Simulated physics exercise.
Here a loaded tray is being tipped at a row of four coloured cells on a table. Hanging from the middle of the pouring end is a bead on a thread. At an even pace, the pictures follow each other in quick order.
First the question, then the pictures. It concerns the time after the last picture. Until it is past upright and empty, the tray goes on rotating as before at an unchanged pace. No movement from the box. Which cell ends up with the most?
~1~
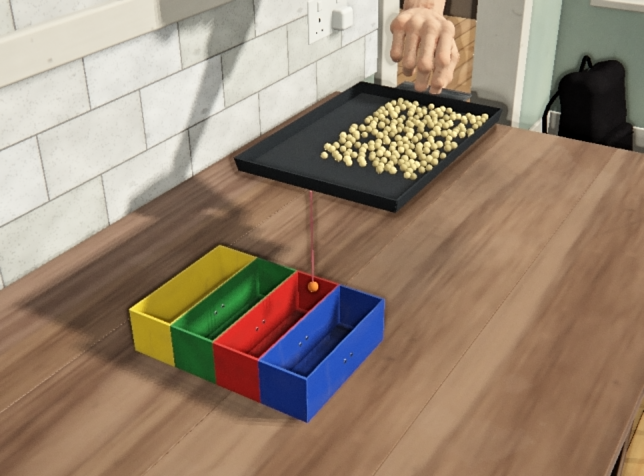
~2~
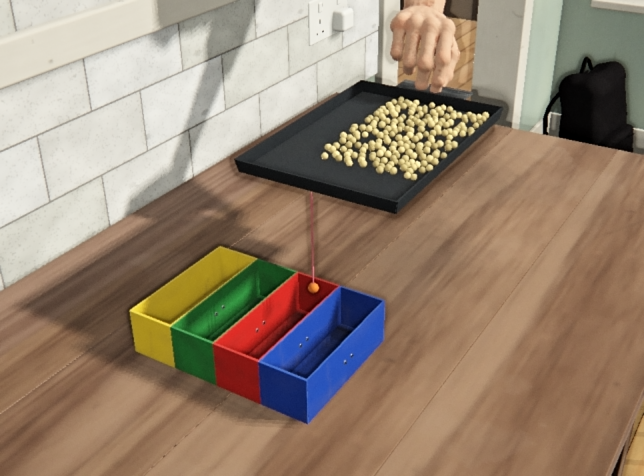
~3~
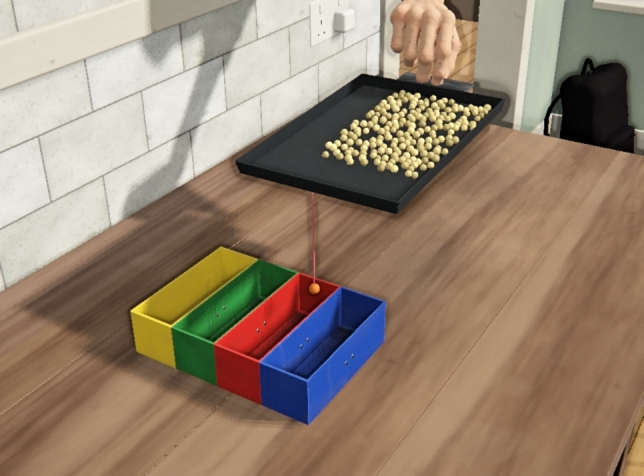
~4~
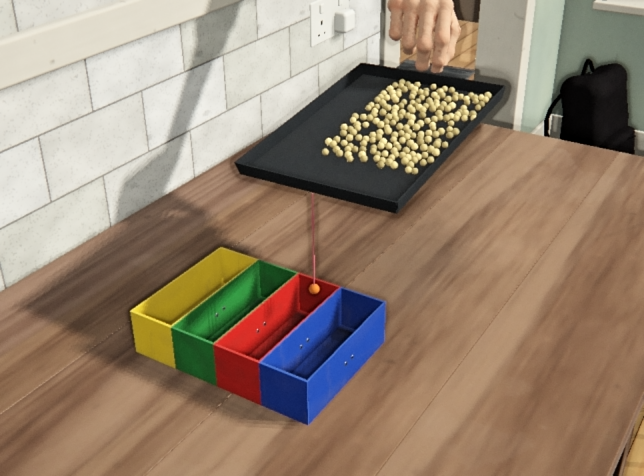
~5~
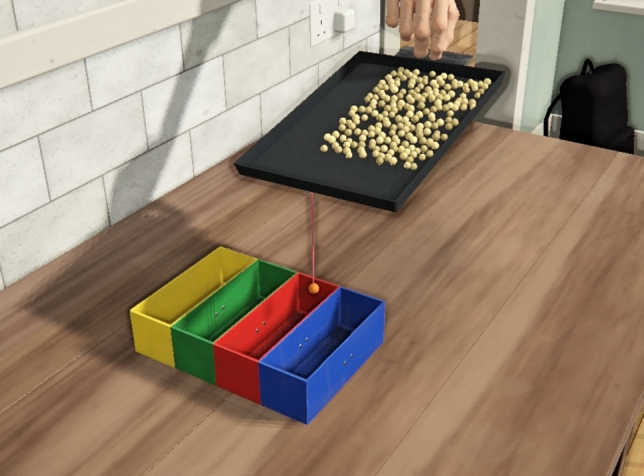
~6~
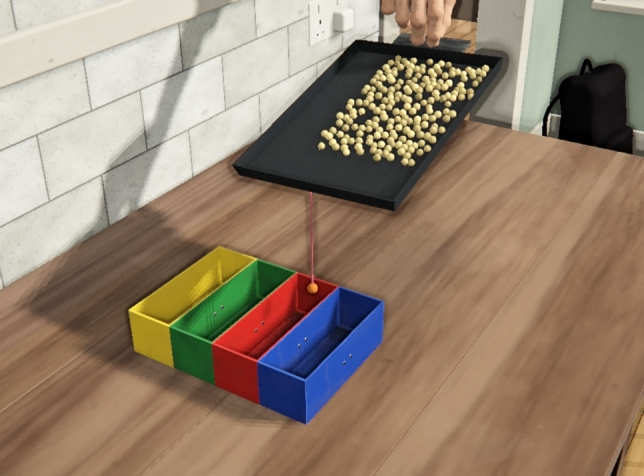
The green cell.
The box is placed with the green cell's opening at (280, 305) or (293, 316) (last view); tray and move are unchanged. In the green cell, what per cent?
It comes to near 30 per cent the first time and near 30 per cent the second time.
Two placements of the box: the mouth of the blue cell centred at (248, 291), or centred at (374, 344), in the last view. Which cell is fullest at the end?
The first time it is the blue one; the second time it is the cell in yellow.
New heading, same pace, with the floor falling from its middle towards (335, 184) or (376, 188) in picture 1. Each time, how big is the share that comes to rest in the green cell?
In order, 0 in a hundred and 0 in a hundred.
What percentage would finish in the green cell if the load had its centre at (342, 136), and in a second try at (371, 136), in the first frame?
Around 50 then around 50 per cent.
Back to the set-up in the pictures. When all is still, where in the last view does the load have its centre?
Once it all stops, the middle lies near (249, 353).
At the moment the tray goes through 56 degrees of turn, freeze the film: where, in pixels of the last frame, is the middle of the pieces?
I'd put the middle of the pieces at roughly (298, 175).
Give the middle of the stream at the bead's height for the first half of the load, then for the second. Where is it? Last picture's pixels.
The opening half passes (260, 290), the closing half (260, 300).
Soon after the last picture, tray tipped steeply; most on the tray; a stray few in the green cell; a stray few in the red cell; a stray few in the blue cell; a stray few in the yellow cell; a small part falling or outside the box.
A little later, tray tipped right over; most on the tray; a small part in the green cell; a small part in the red cell; a stray few in the blue cell; a stray few in the yellow cell; a stray few falling or outside the box.
Later still, tray tipped past a quarter turn; about half in the green cell; about a quarter in the red cell; about a quarter in the blue cell; a small part in the yellow cell; a small part falling or outside the box.
At rest, tray tipped past a quarter turn; about half in the green cell; about a quarter in the red cell; about a quarter in the blue cell; a small part in the yellow cell; a small part outside the box.
